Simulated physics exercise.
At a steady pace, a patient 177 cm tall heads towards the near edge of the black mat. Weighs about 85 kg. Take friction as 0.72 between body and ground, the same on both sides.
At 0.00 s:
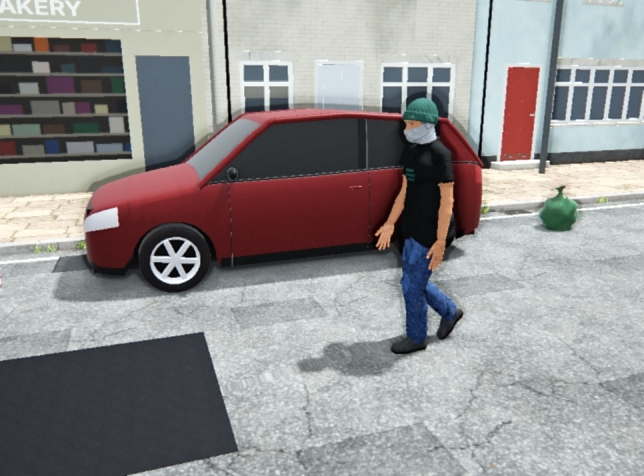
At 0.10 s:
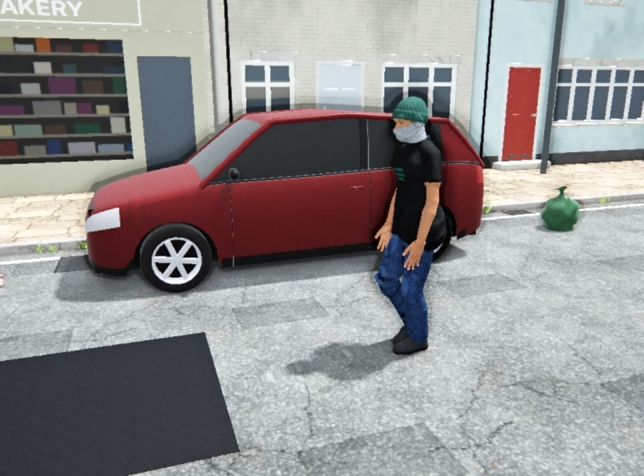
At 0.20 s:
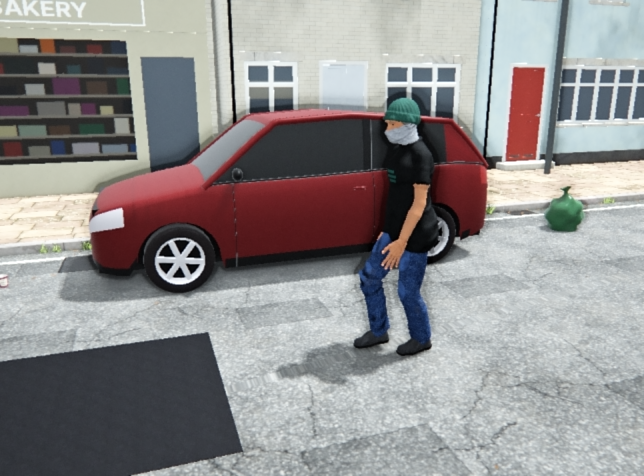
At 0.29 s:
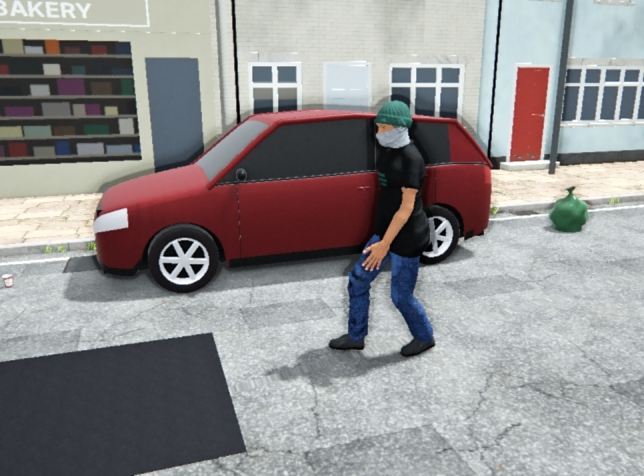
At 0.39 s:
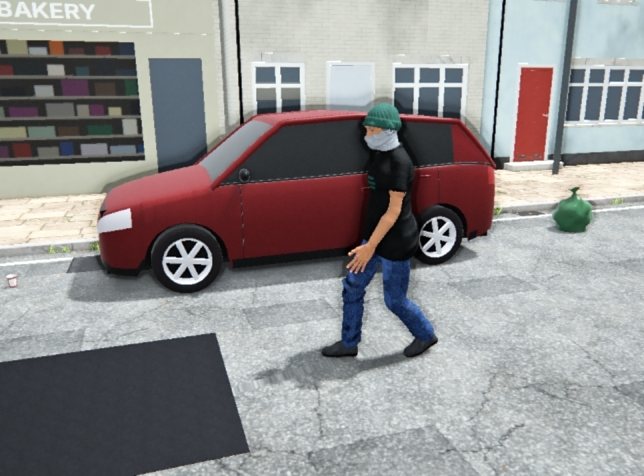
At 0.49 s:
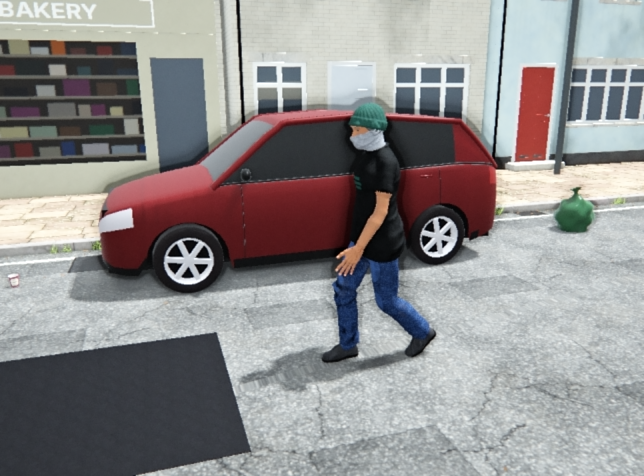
A person in a green knit cap, pale face covering, black T-shirt and jeans walks left along the gray street past a parked red car, arms swinging slightly, with a black mat on the ground at lower left.
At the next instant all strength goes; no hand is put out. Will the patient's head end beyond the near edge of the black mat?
Across the line.
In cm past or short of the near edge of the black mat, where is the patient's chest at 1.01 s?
Some 45 cm short of it.
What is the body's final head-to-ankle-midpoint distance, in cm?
About 110 cm.
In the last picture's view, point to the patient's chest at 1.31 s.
Near (246, 340).
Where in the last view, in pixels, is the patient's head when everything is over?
In the last picture it ends at roughly (204, 365).
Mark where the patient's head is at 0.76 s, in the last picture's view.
Near pixel (331, 178).
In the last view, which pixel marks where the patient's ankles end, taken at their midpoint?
Somewhere close to (370, 369).
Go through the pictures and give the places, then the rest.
The first picture shows patient's head (426, 131), patient's chest (428, 174), patient's hips (427, 228), near edge of the black mat (222, 405).
The second picture shows patient's head (416, 130), patient's chest (419, 174), patient's hips (417, 228); 9 cm walked.
The third picture shows patient's head (408, 131), patient's chest (411, 176), patient's hips (410, 230); 17 cm walked.
The fourth picture shows patient's head (399, 134), patient's chest (402, 179), patient's hips (401, 234); 26 cm walked.
The fifth picture shows patient's head (388, 137), patient's chest (391, 182), patient's hips (390, 237); 36 cm walked.
The sixth picture shows patient's head (374, 137), patient's chest (378, 182), patient's hips (376, 237), near edge of the black mat (234, 405); 47 cm walked. Speed about 1.0 m/s.
After 0.76 s the patient's head is 70 cm short of the near edge of the black mat, near (331, 178) in the last picture's view; the patient's chest 73 cm short of the near edge of the black mat.
After 1.01 s the patient's head is 30 cm short of the near edge of the black mat, near (271, 242) in the last picture's view; the patient's chest 46 cm short of the near edge of the black mat.
After 1.31 s the patient's head is 14 cm past the near edge of the black mat, near (206, 365) in the last picture's view.
Final state at 2.7 s, patient's hips stop short of the near edge of the black mat; patient's head crosses the near edge of the black mat; patient's chest stops short of the near edge of the black mat.
